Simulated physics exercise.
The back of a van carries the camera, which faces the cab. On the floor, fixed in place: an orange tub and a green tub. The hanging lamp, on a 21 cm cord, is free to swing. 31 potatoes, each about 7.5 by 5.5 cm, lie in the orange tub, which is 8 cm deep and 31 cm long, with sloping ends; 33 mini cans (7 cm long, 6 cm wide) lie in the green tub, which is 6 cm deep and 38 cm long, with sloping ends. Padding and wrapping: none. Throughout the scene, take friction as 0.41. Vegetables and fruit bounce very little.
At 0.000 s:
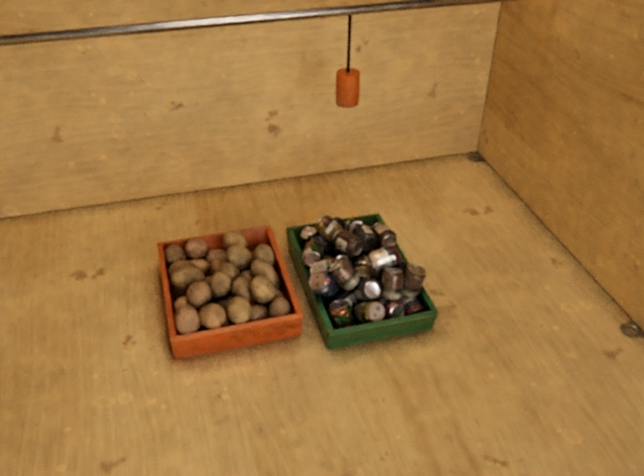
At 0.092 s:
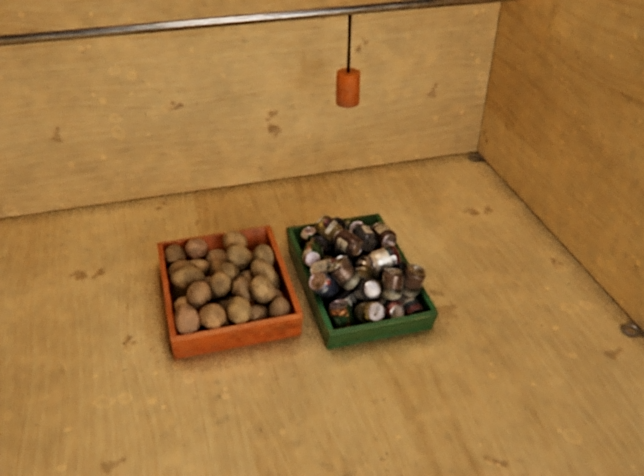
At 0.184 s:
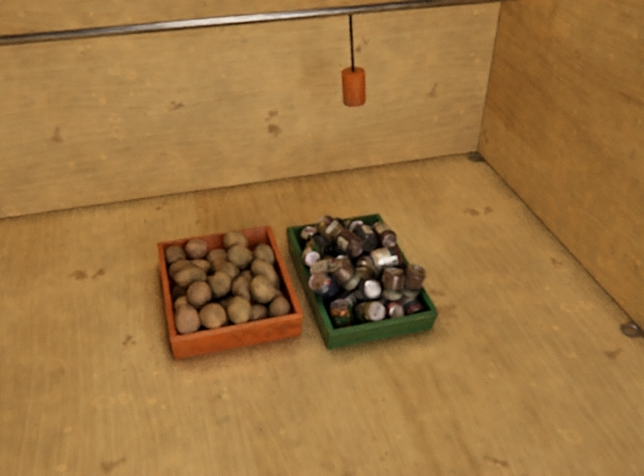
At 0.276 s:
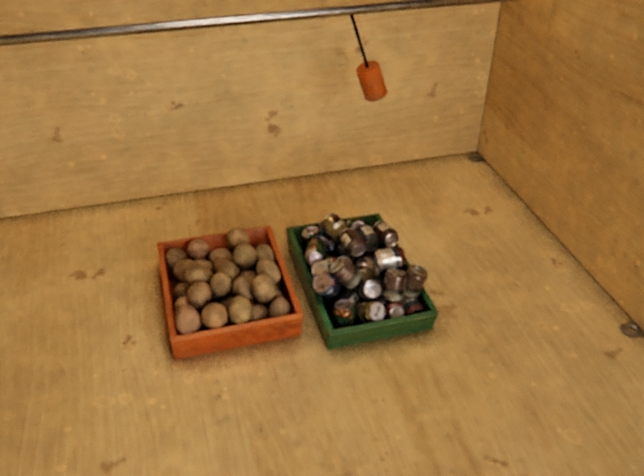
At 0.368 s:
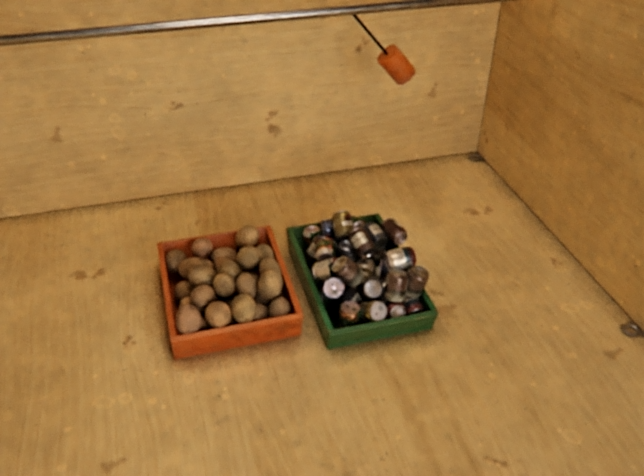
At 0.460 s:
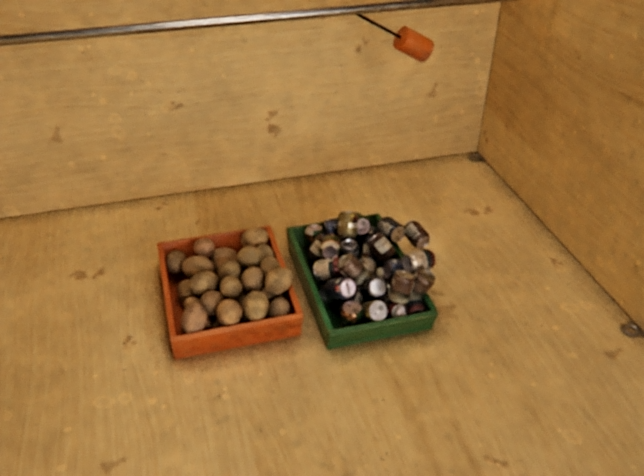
At first, an orange tub of round brown lumps and a green tub of small cans sit on the floor beneath a straight-hanging orange object. The object then swings steadily up to the right, and the lumps and cans shift rightward, the cans bunching at the right while both tubs stay put.
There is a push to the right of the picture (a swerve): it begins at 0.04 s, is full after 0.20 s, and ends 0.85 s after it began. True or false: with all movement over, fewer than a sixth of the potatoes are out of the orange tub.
True.
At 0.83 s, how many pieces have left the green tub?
Green tub - about 8 out by that time.
After 0.63 s, 1 of 31 out of the orange tub and 5 of 33 out of the green tub.
After 0.83 s, 2 of 31 out of the orange tub and 8 of 33 out of the green tub.
After 1.12 s, 2 of 31 out of the orange tub and 10 of 33 out of the green tub.
Outcome (at 1.50 s), 2 of 31 out of the orange tub and 10 of 33 out of the green tub. Asked share, 2 of 31, 6 per cent.
